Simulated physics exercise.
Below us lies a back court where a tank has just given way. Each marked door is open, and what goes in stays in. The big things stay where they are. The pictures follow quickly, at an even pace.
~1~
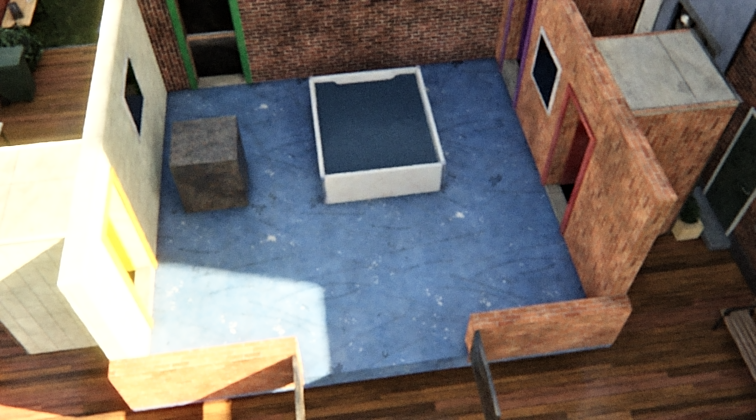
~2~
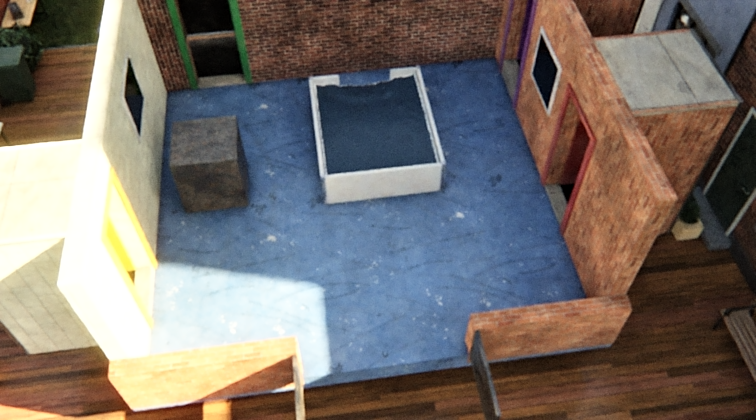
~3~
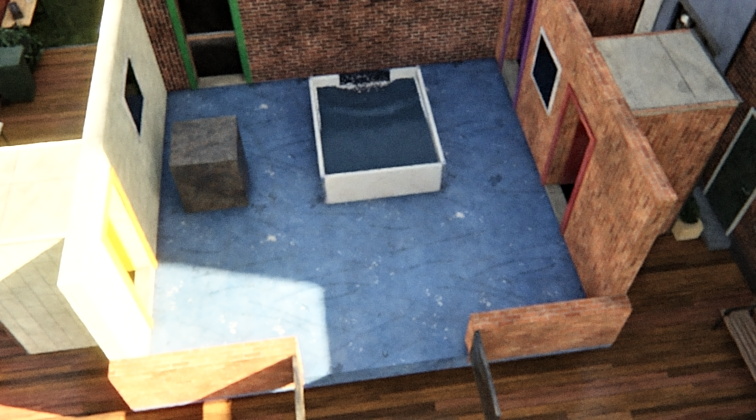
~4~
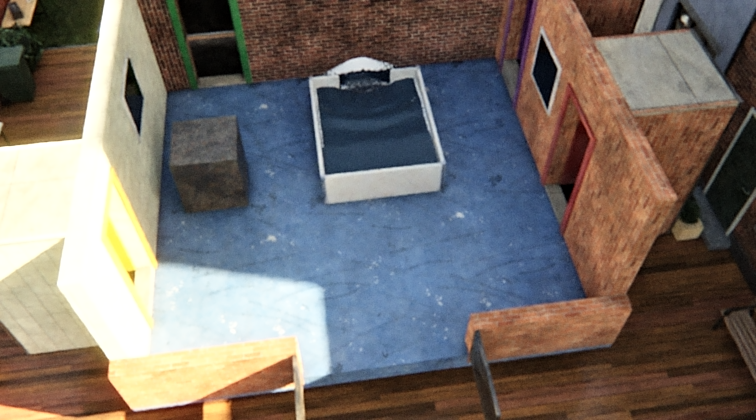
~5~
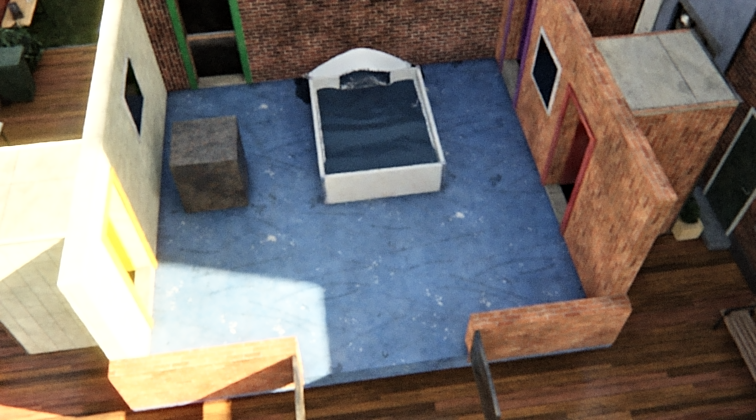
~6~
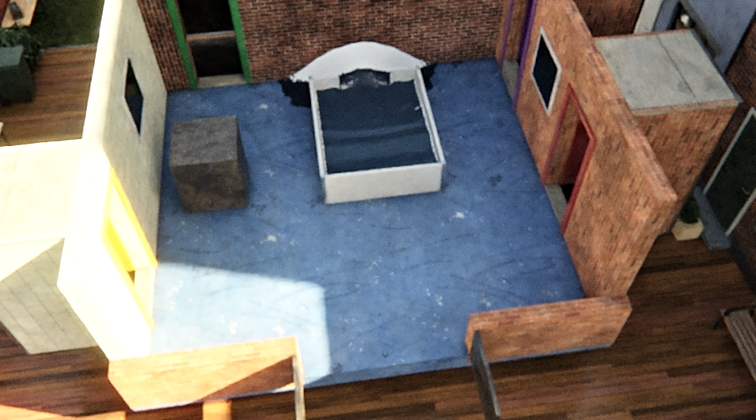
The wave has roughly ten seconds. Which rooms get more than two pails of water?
In the end: The purple door admits no more than that; the yellow door admits no more than that; the green door lets in a lot; the red door admits no more than that.
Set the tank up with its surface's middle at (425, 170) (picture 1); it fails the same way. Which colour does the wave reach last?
The one in yellow.
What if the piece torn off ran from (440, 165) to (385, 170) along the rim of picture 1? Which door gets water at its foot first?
I say the red door.
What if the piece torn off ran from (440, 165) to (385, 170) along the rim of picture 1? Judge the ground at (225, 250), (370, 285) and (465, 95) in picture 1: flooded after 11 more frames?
In turn: Clear, wet, dry.
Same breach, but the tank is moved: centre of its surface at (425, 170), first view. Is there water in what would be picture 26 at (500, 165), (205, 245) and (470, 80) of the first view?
As listed: Wet, not flooded, flooded.
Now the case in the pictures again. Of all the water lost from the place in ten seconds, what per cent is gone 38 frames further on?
Close to 10 %.
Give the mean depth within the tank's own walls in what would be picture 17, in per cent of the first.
Some 62 per cent.
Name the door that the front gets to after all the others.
The door marked yellow.
A moment on, water covers 15 % of the floor; the purple door not reached, the yellow door not reached, the green door wet at the sill, nothing in, the red door not reached.
Next, water covers 30 % of the floor; the purple door wet at the sill, nothing in, the yellow door not reached, the green door wet at the sill, nothing in, the red door not reached.
Then, water covers 45 % of the floor; the purple door wet at the sill, nothing in, the yellow door wet at the sill, nothing in, the green door wet at the sill, nothing in, the red door wet at the sill, nothing in.
Later, water covers 80 % of the floor; the purple door wet at the sill, nothing in, the yellow door wet at the sill, nothing in, the green door under two buckets in, the red door wet at the sill, nothing in.
In the end, water covers 95 % of the floor; the purple door wet at the sill, nothing in, the yellow door wet at the sill, nothing in, the green door over two buckets in, the red door wet at the sill, nothing in.
